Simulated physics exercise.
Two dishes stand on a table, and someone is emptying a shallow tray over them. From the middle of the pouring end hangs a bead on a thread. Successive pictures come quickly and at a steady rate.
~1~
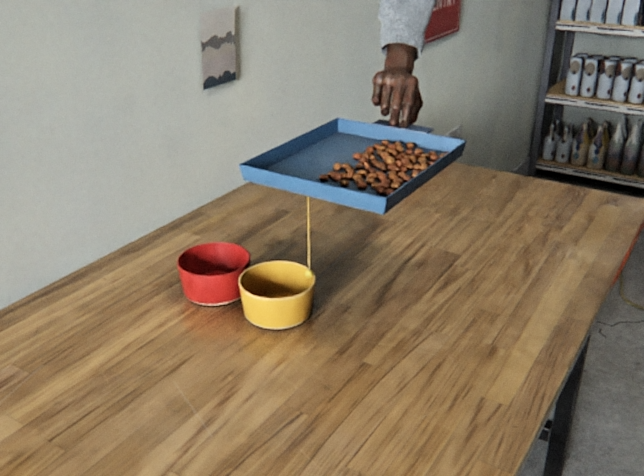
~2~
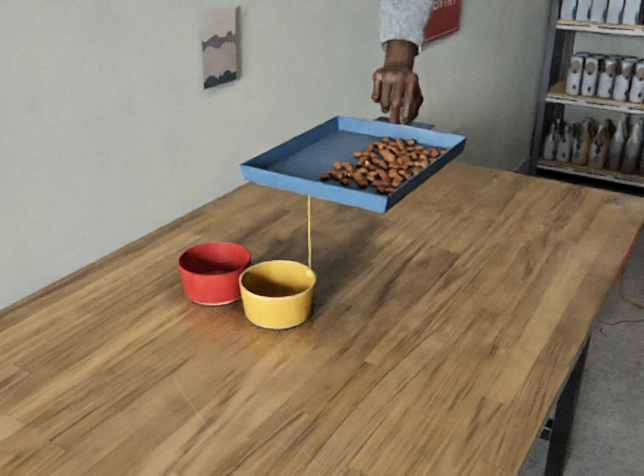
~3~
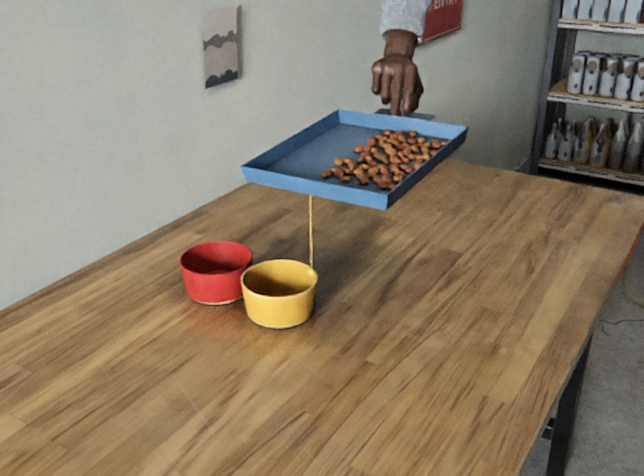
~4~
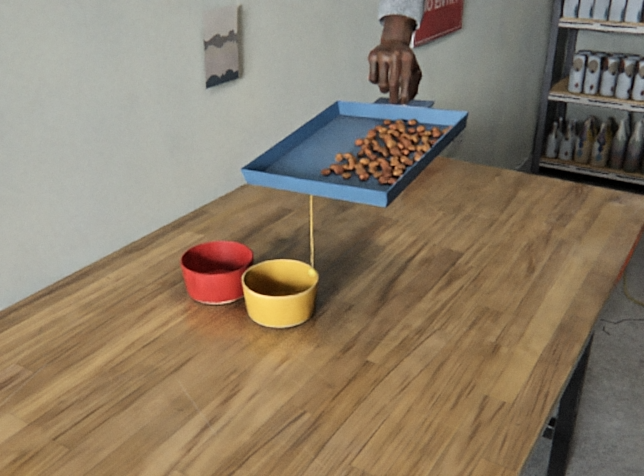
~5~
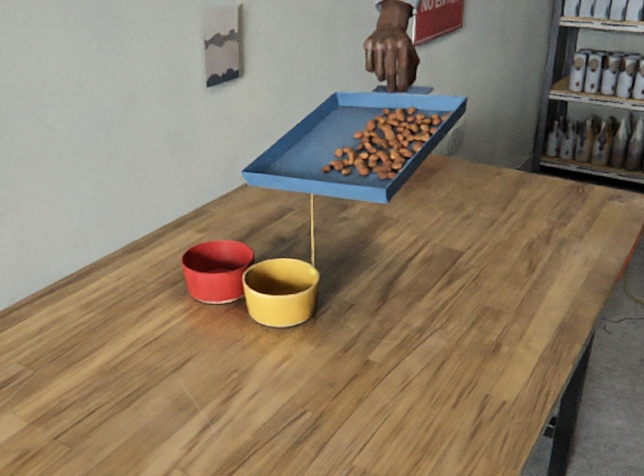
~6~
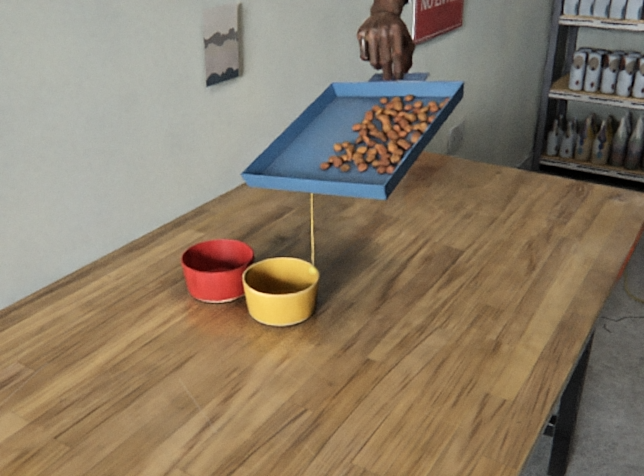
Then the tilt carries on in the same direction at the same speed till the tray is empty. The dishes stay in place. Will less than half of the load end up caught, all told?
No, the greater share is caught.
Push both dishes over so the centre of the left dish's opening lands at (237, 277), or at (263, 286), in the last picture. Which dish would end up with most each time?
The first time it is the dish to the left, and the second time it is the dish to the left.
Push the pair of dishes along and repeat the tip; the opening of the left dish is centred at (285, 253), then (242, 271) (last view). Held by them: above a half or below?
At place one a lesser share; at place two the greater share.
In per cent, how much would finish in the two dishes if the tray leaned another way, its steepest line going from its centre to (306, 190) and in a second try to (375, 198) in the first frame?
Lab note: Try one about 30 %, try two 0 %.
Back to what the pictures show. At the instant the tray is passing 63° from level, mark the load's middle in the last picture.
The middle of the pieces sits at roughly (284, 180).
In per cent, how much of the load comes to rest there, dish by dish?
Left 10 %, right 70 %.
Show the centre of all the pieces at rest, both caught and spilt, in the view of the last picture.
Around (270, 298).
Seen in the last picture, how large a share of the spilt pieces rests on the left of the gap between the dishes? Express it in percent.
Looks like close to 40 per cent of it.
Shortly afterwards, tray tipped steeply; all but a few on the tray; only a few in the air.
Next, tray tipped past a quarter turn; near a third on the tray; near a third in the right dish; a little in the left dish; a little outside both; a little in the air.
Some moments later, tray tipped past a quarter turn; near two thirds in the right dish; a little in the left dish; near a quarter outside both.
In the end, tray tipped past a quarter turn; near two thirds in the right dish; a little in the left dish; near a quarter outside both.
